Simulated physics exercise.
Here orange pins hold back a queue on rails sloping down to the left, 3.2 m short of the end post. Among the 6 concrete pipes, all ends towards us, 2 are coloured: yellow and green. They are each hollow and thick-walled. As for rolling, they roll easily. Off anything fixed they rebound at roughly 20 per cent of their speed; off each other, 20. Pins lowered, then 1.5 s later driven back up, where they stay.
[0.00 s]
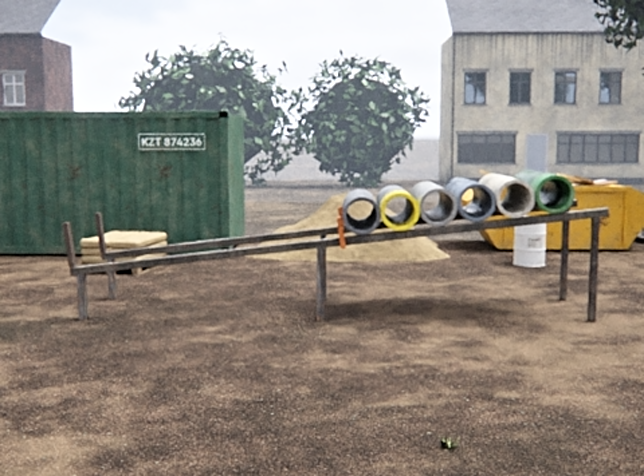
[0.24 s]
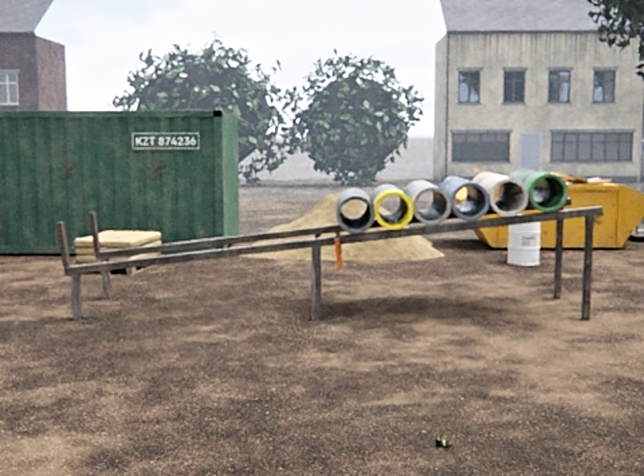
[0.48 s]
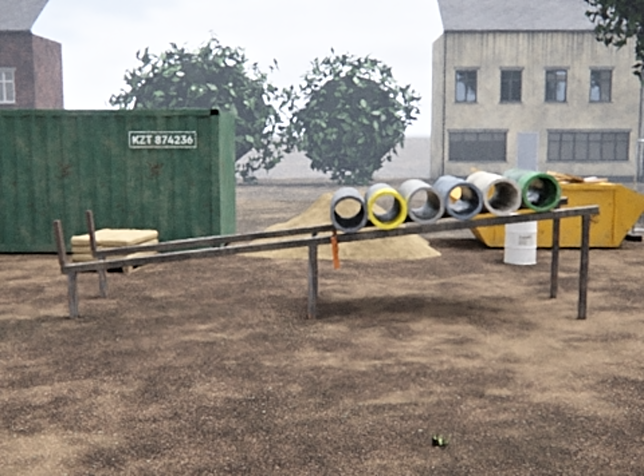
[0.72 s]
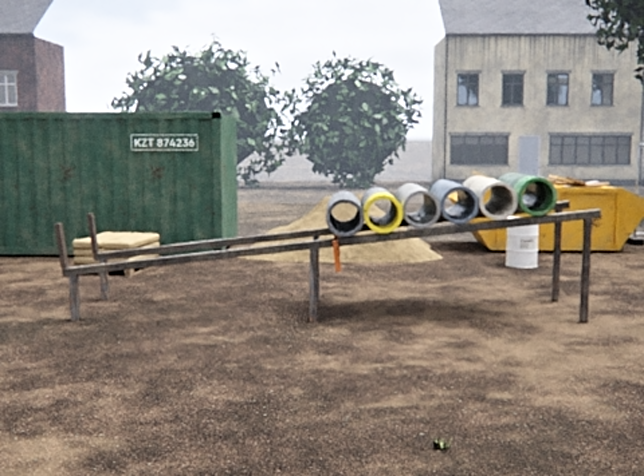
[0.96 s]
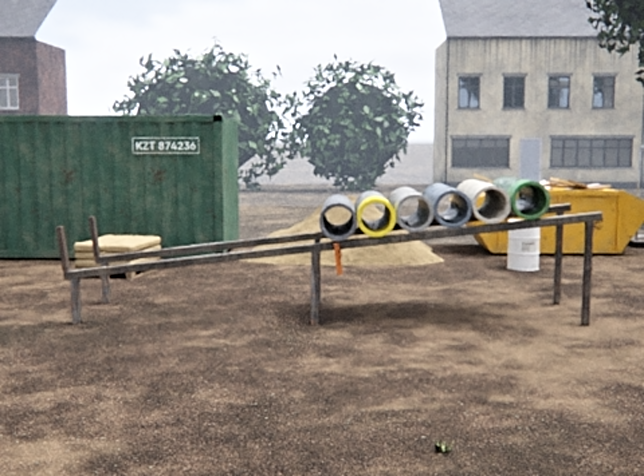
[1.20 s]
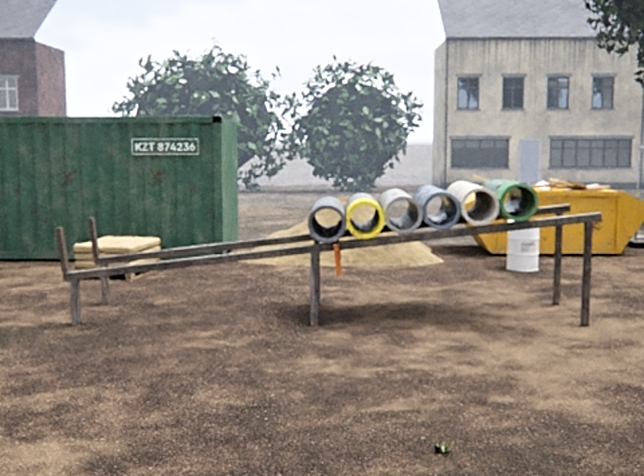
We see six thick-walled pipes, one yellow and one green, queued on rails sloping down to the left at a building yard. An orange pin lowers beside the front pipe, and the row rolls a short way leftward down the rails.
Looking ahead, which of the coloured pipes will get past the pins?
My prediction: Looks like yellow gets clear of the pins; looks like green is stuck there.
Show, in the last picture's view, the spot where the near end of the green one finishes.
Near pixel (471, 208).
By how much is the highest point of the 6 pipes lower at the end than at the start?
About 10 cm.
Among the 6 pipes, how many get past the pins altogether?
Tally at the end: 2.
Then, 1.4 s in, yellow is on the rails, 25 cm above the pins, rolling left; green is on the rails, 200 cm above the pins, rolling left; 1 below the pins.
Then, 1.6 s in, yellow is on the rails, 10 cm above the pins, rolling left; green is on the rails, 185 cm above the pins, rolling left; 1 below the pins.
Then, 1.9 s in, yellow is in the air, 5 cm above the pins, rolling left; green is on the rails, 180 cm above the pins; 1 below the pins.
Then, 2.1 s in, yellow is in the air, 10 cm below the pins, rolling left; still the same for green; 2 below the pins.
In the end (4.2 s), yellow is on the rails, 250 cm below the pins; green is on the rails, 155 cm above the pins; 2 below the pins.
